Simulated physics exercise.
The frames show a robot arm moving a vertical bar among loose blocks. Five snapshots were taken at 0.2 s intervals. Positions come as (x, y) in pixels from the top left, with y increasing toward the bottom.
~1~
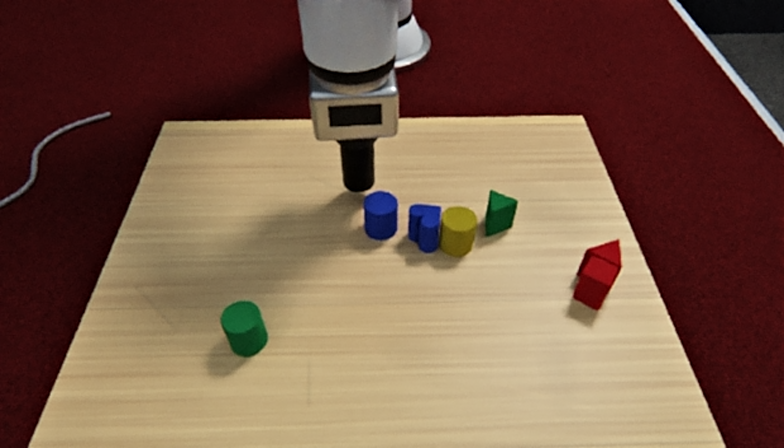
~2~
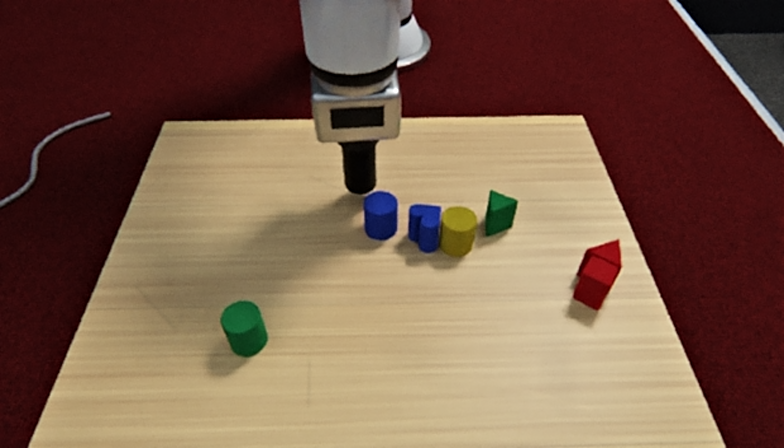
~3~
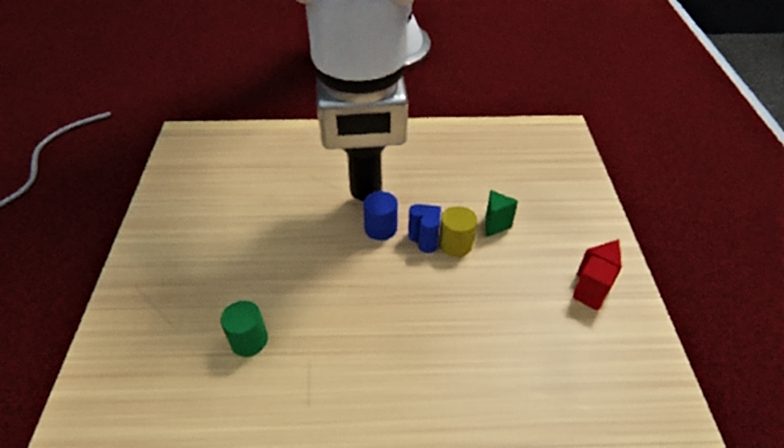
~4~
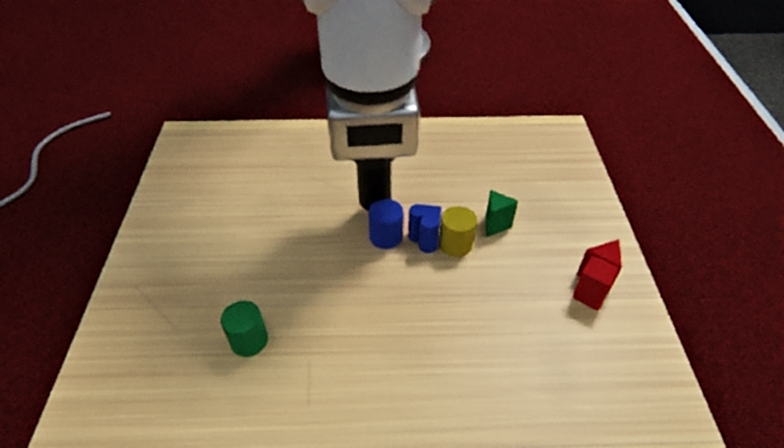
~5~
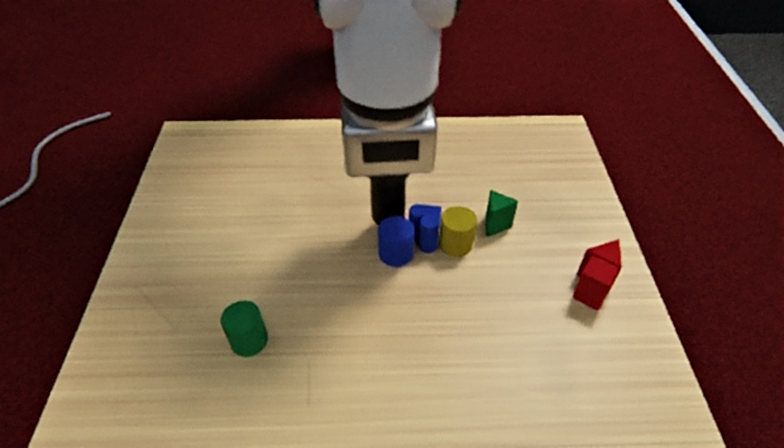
The video shows a robot arm lowering its black bar toward a blue cylinder on a wooden board, then pushing it slightly toward the viewer and to the right, while the surrounding blue, yellow, green and red blocks stay still.
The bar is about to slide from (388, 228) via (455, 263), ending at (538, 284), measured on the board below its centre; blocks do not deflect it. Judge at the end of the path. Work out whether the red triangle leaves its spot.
The red triangle will stay where it is.
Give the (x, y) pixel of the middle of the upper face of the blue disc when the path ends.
Final place: (414, 251).
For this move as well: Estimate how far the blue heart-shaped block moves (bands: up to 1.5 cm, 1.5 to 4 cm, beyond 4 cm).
Once the path ends, it will sit over 4 cm from where it is now.
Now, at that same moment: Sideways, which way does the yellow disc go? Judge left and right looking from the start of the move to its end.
It slides leftward.
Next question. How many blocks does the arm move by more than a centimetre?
The way I see it, the answer is three or more.
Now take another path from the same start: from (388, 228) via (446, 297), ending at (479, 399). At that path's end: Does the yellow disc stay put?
I believe not.
The first path, step by step. One third of the way, bar at (432, 241); blue disc at (413, 250); blue heart-shaped block at (471, 232), turned 15° anticlockwise; yellow disc at (502, 225).
Two thirds of the way, bar at (485, 261); blue disc at (414, 251); blue heart-shaped block at (525, 241), turned 55° anticlockwise; yellow disc at (540, 221).
At the end, bar at (541, 273); blue disc at (414, 251); blue heart-shaped block at (566, 240), turned 125° anticlockwise; yellow disc at (550, 216); red triangle unmoved.
